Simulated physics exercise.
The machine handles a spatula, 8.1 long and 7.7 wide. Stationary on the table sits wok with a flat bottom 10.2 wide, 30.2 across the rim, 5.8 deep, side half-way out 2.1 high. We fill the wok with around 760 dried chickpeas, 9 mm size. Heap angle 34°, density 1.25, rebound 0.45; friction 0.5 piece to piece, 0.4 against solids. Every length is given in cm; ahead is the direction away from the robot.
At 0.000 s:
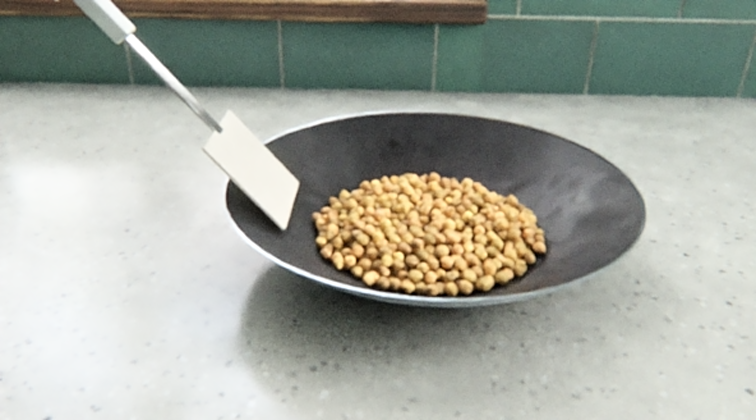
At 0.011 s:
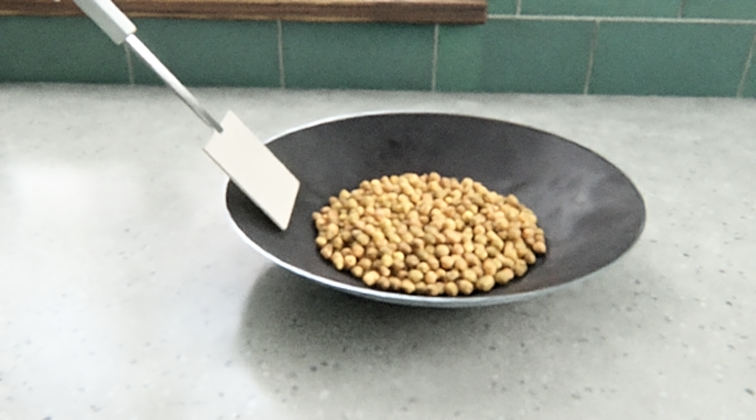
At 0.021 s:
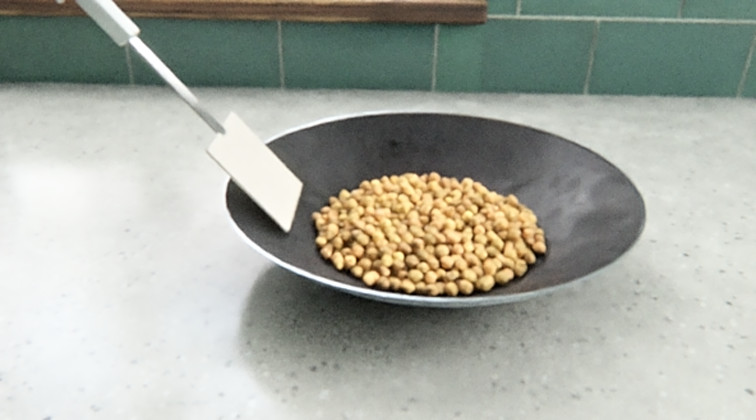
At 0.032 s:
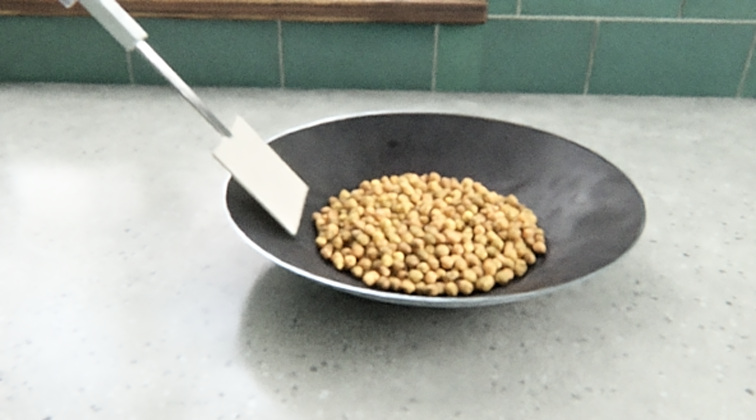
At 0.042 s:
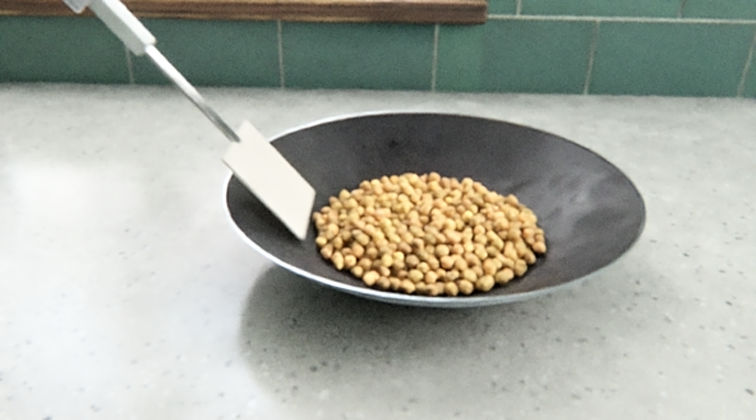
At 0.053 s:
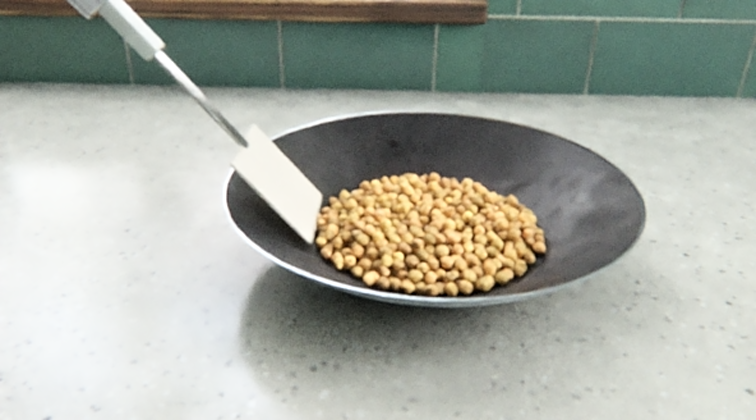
On a speckled grey counter, a pale spatula sliding slowly down and right inside a dark wok towards a still chickpea heap.
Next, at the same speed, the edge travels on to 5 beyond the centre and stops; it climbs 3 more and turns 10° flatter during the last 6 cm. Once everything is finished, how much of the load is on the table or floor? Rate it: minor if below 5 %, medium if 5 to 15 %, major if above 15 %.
Rating: Minor.
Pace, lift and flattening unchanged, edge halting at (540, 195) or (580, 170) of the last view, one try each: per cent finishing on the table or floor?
Try 1: Approx. 0 %; try 2: Approx. 15 %.
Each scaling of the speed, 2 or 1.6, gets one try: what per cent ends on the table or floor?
5 and 0 %.
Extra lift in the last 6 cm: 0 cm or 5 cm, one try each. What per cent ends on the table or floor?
It works out to some 0 per cent for the first setting and some 0 per cent for the second.
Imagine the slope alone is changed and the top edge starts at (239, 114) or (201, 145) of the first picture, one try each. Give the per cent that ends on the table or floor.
Some 0 and 0 per cent.
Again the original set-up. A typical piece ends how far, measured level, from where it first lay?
I'd put it at close to 4 centimetres.
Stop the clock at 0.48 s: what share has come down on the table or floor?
About 0 per cent.
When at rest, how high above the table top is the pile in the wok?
It reaches about 5.5 cm.
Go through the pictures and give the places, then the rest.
The spatula top edge at (216, 128), sloping 50°; upper third of the load around (428, 221), from x 315 to 540, top at y 180; 762 in the wok, in the first frame.
The spatula top edge at (217, 128), sloping 50°; upper third of the load around (428, 221), from x 315 to 540, top at y 180, in the second frame.
The spatula top edge at (220, 130), sloping 50°; upper third of the load around (428, 221), from x 315 to 540, top at y 180, in the third frame.
The spatula top edge at (226, 134), sloping 50°; upper third of the load around (428, 221), from x 315 to 540, top at y 180, in the fourth frame.
The spatula top edge at (234, 138), sloping 50°; upper third of the load around (428, 221), from x 315 to 540, top at y 180, in the fifth frame.
The spatula top edge at (243, 143), sloping 50°; upper third of the load around (428, 221), from x 315 to 540, top at y 180; 762 in the wok, in the sixth frame.
After 0.14 s, sloping 50°, highest piece 4 above the table; 762 in the wok.
After 0.23 s, sloping 46°, highest piece 5 above the table; 762 in the wok.
After 0.48 s, sloping 40°, highest piece 6 above the table; 762 in the wok.
After 1.53 s, sloping 40°, highest piece 5 above the table; 762 in the wok.
In the end, 762 in the wok. That is 0 % on the table or floor.
